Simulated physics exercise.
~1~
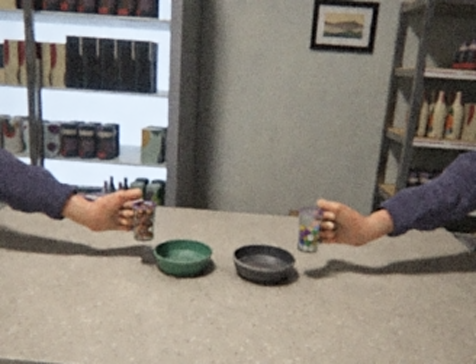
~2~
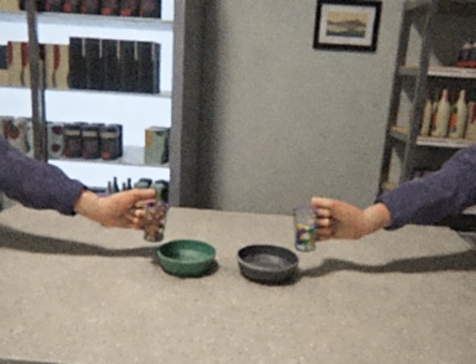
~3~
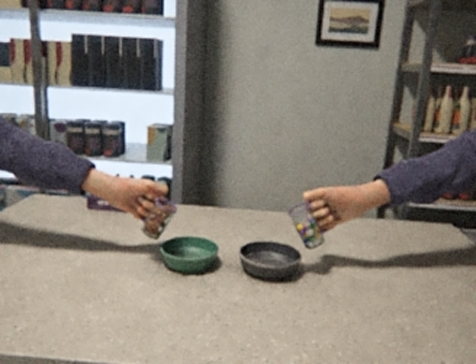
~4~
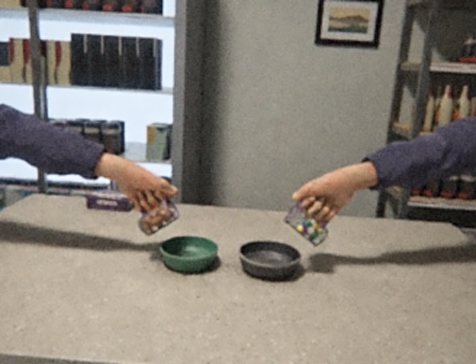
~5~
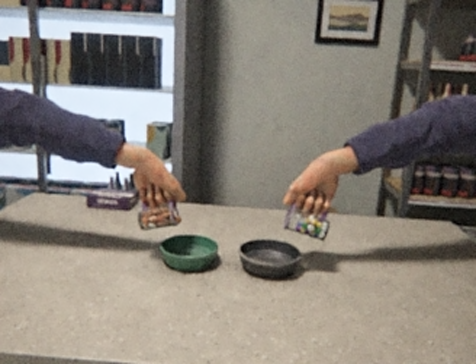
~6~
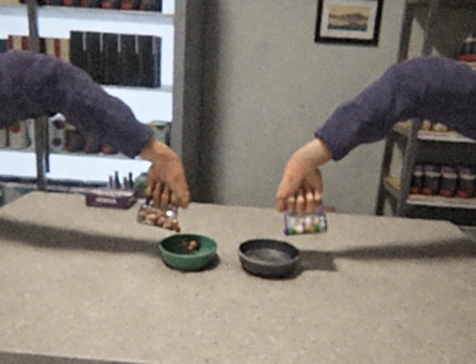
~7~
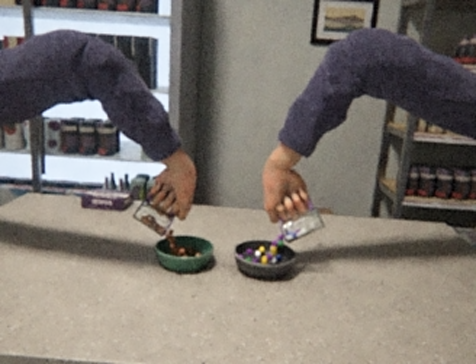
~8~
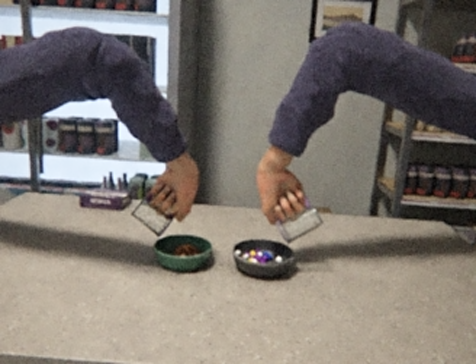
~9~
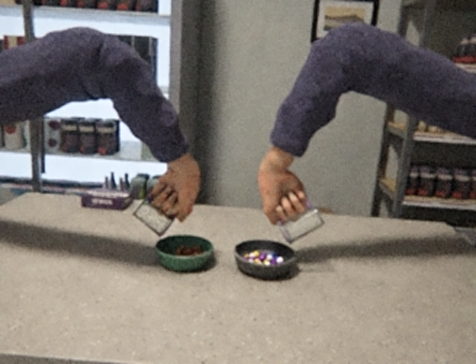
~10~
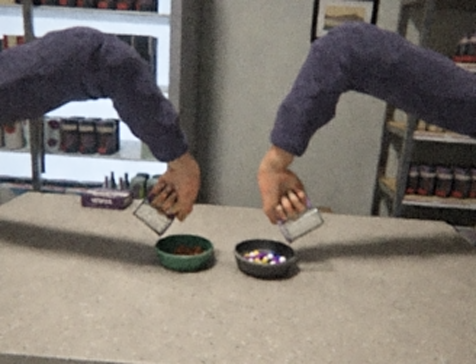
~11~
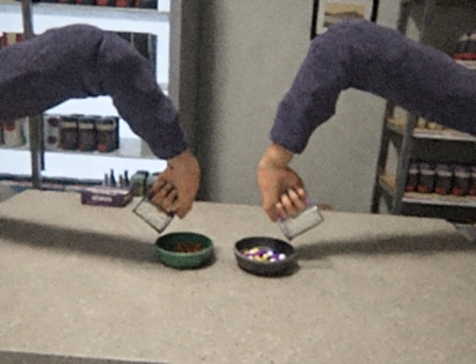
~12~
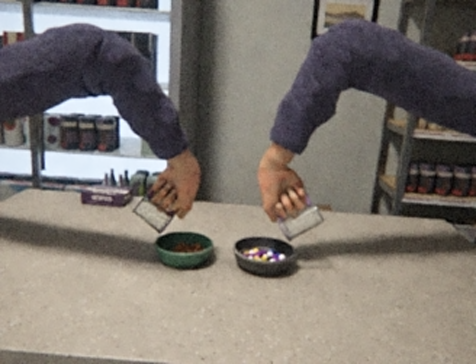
Two hands tip cups of small colorful pieces into green and black dishes, emptying both.
